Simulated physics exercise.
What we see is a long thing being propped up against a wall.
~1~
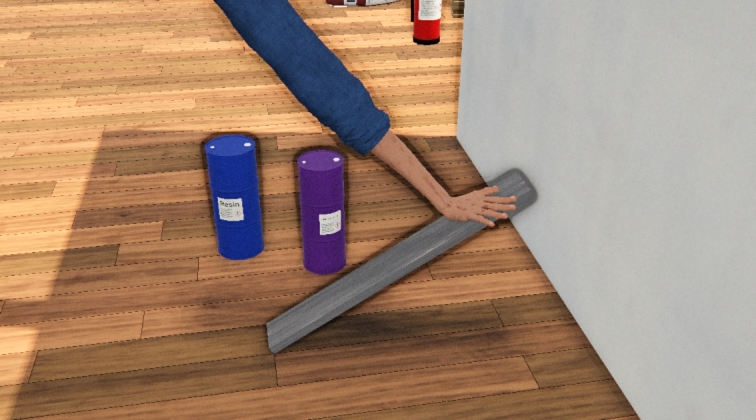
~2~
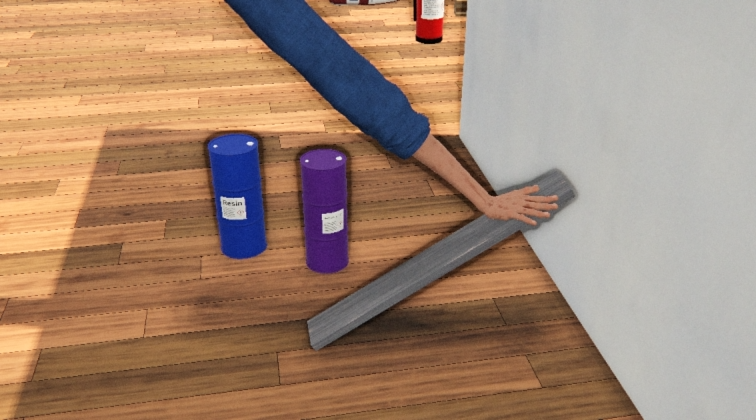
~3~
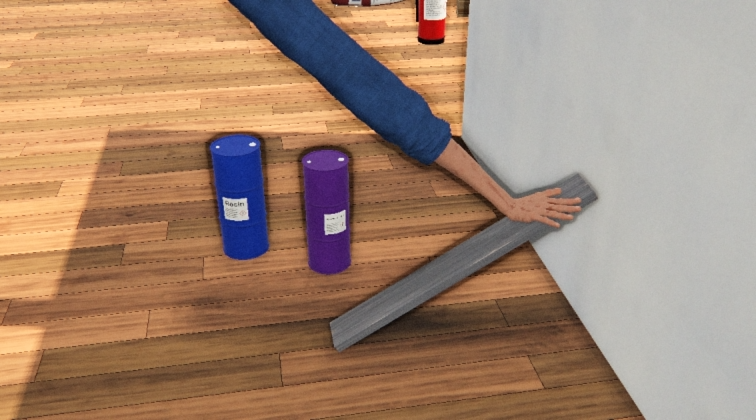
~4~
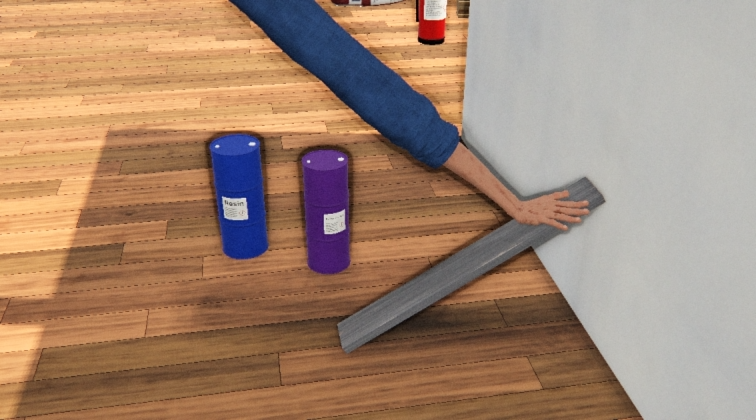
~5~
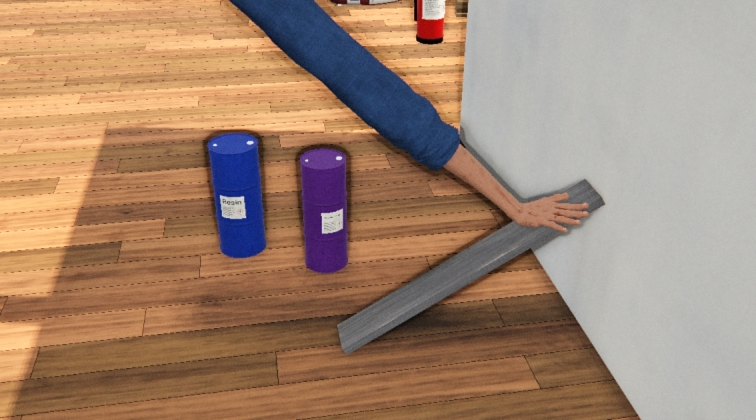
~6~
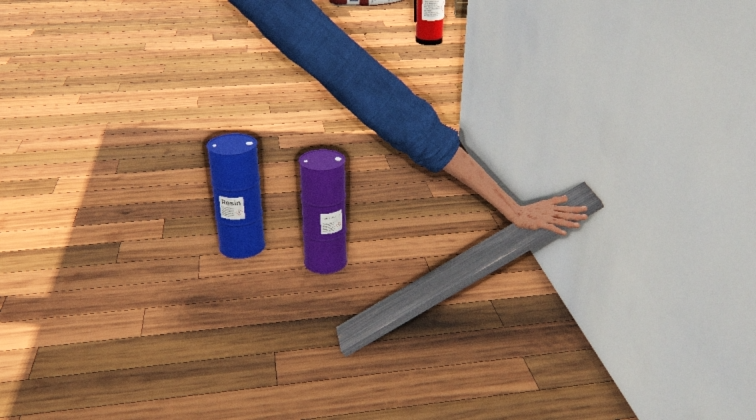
A hand in a blue sleeve pushed a long grey plank to the right across the wooden floor until it leaned on the pale wall, then stayed on it, while blue and purple canisters stood nearby.
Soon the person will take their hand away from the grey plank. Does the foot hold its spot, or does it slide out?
It slumps.
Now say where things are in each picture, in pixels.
Not yet at the wall; grey plank (395, 263); blue canister (236, 198), in the first picture.
Not yet at the wall; grey plank (435, 262); blue canister (239, 197), in the second picture.
Not yet at the wall; grey plank (458, 263); blue canister (241, 198), in the third picture.
Not yet at the wall; grey plank (466, 266); blue canister (240, 198), in the fourth picture.
Leant on the wall, still held; grey plank (465, 267); blue canister (238, 196), in the fifth picture.
Leant on the wall, still held; grey plank (464, 270); blue canister (237, 197), in the sixth picture.
Then, 0.40 s past the last view, grey plank leaning 12° more than when let go near (451, 293).
Then, 0.50 s past the last view, grey plank leaning 26° more than when let go near (441, 320).
Then, 0.60 s past the last view, grey plank leaning 31° more than when let go near (438, 329).
Finally, moved from the start, grey plank; the other 2 still in place. Final places as the last picture's camera would see them, grey plank near (438, 331). The plank slips out.
